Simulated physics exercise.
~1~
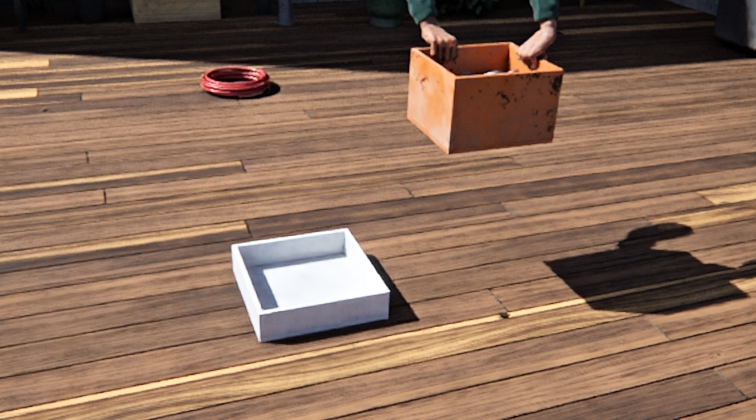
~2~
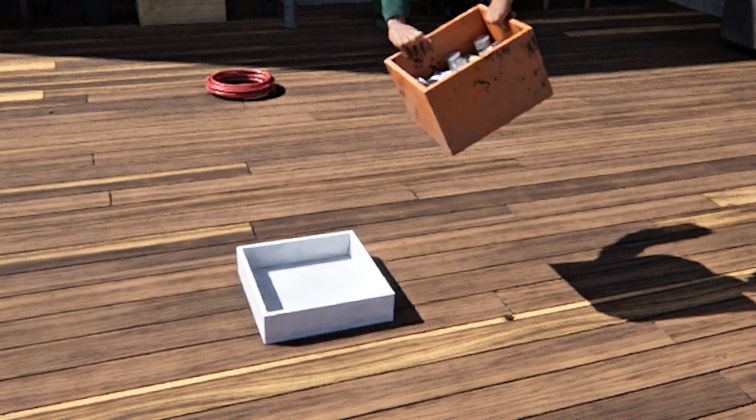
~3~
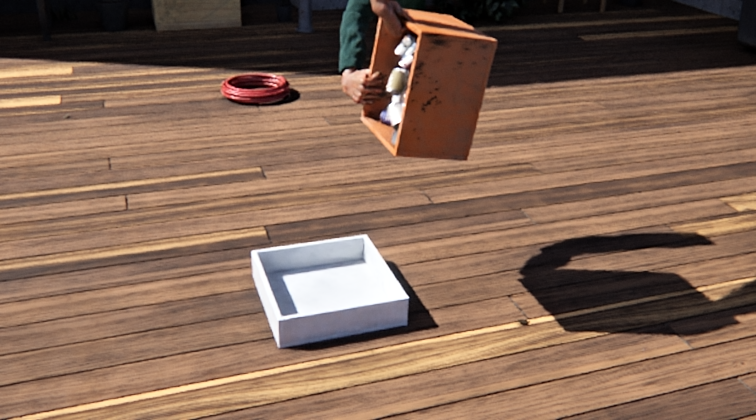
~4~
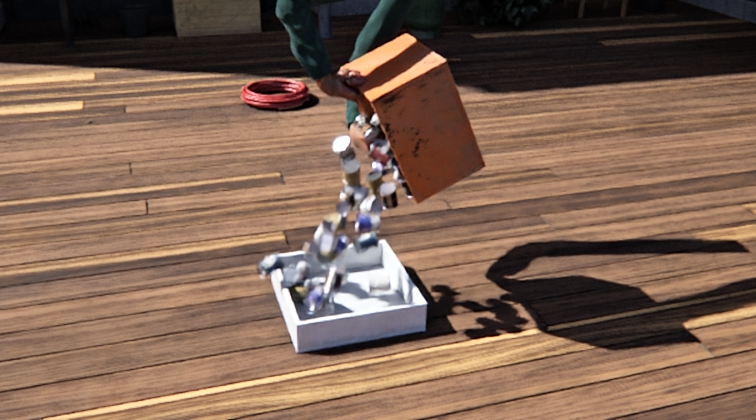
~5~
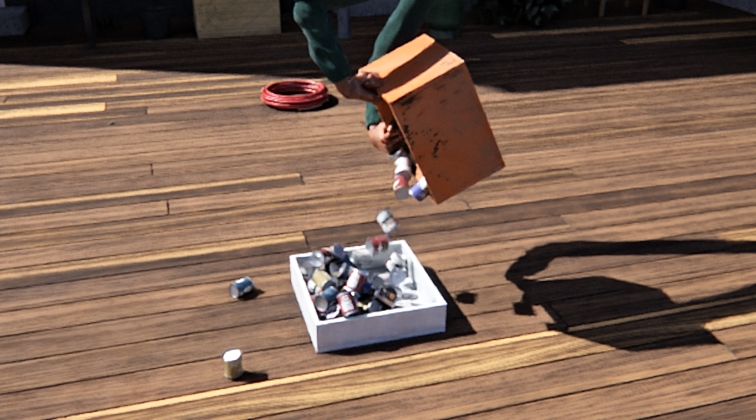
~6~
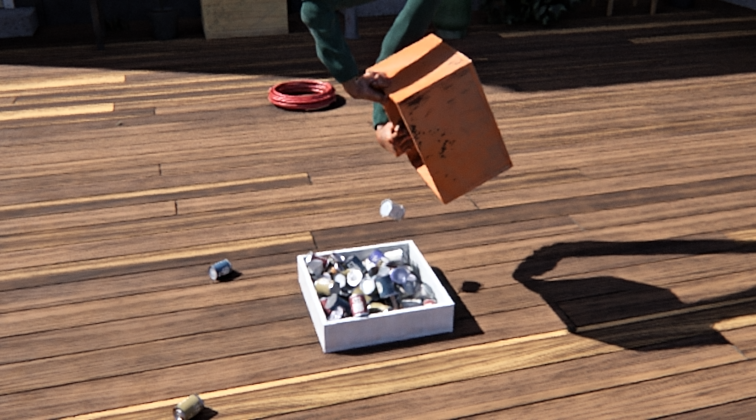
The video shows hands in green sleeves lifting and tipping an orange box over a white tub on a sunlit wooden deck, pouring out a stream of small tins. Most land in the tub, while a few end up on the planks and one last tin falls.
